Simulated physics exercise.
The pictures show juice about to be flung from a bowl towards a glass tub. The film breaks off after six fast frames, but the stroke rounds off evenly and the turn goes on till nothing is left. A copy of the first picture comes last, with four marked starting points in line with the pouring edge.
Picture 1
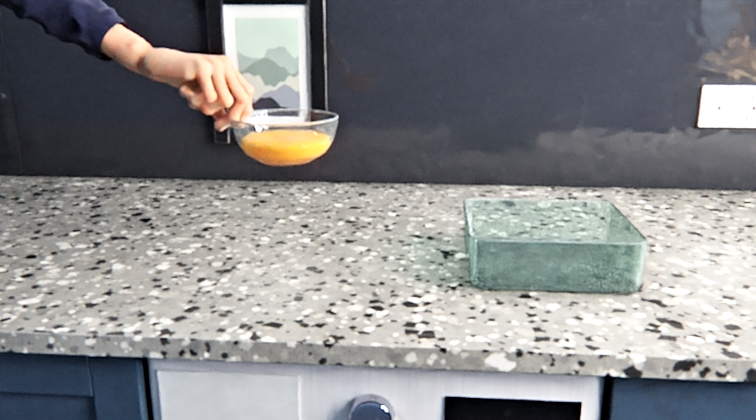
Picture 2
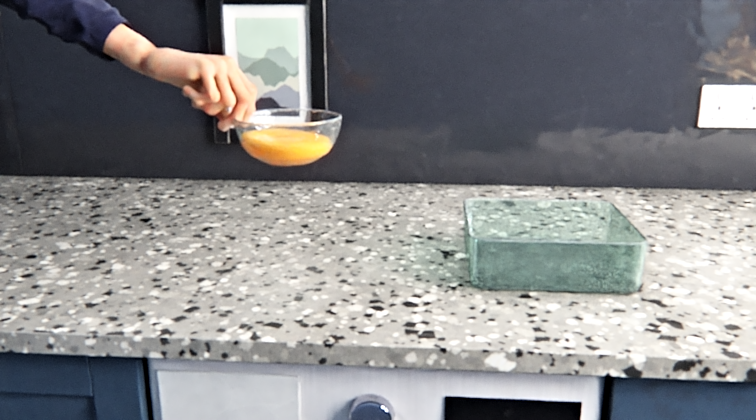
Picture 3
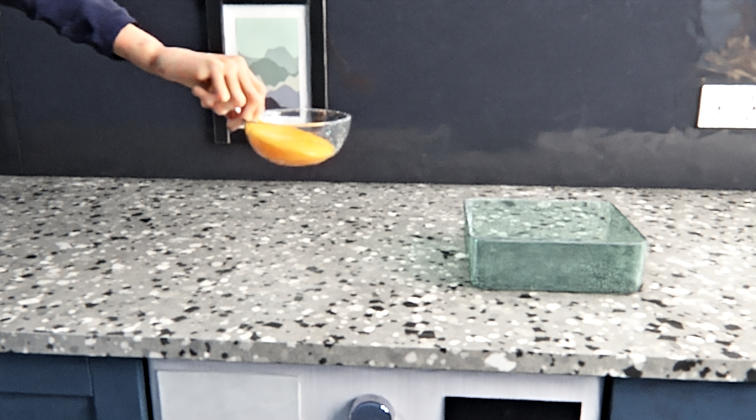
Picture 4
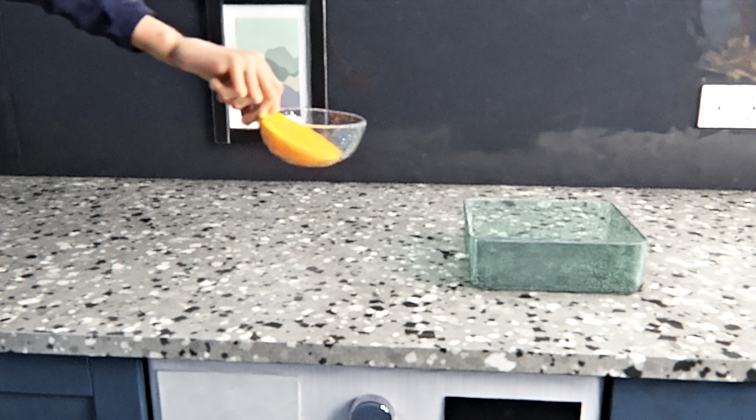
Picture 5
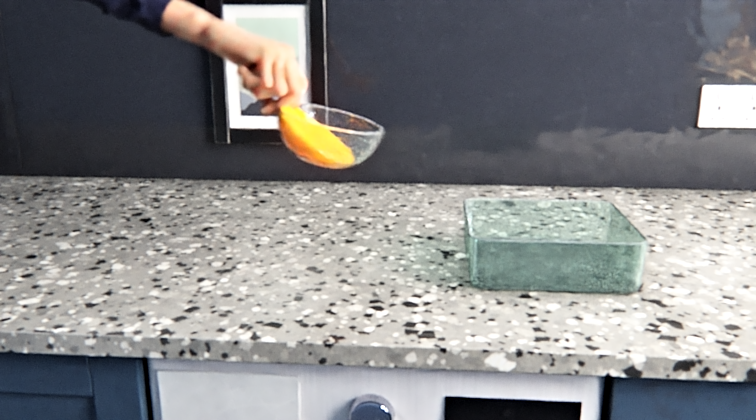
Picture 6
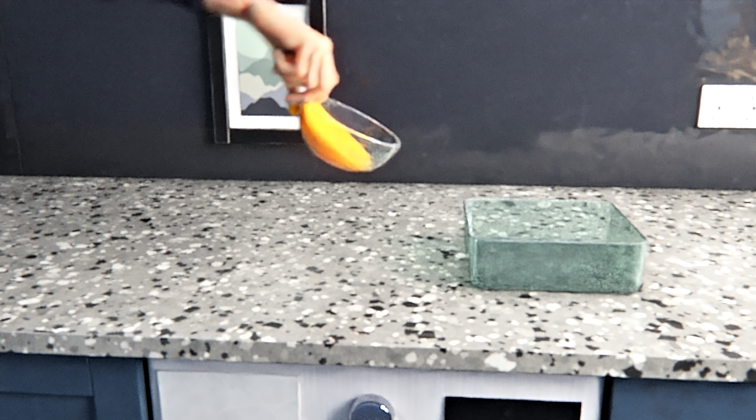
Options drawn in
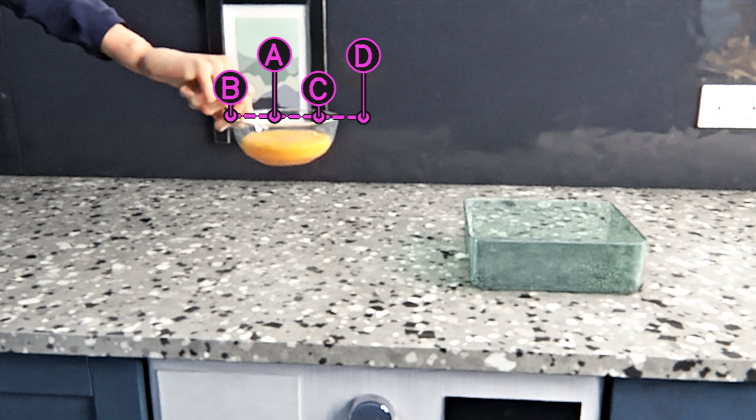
A hand moves a glass bowl of orange liquid right and tilts it rightward.
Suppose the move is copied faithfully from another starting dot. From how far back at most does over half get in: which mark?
D is the one.
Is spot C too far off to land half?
Yes, that goes wrong.
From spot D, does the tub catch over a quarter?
Yes, clearly.
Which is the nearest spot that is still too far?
That is spot C.
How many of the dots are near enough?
One of the four.
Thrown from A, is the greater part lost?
Yes, it does.
On the marked copy, A at (274, 116); B at (230, 115); C at (318, 116); D at (363, 117).
For spot A, about 2 % lands in the tub, 95 % falls short and 3 % goes beside or beyond.
For spot B, about 0 % lands in the tub, 99 % falls short.
For spot C, about 33 % lands in the tub, 60 % falls short and 7 % goes beside or beyond.
For spot D, about 63 % lands in the tub, 22 % falls short and 15 % goes beside or beyond.
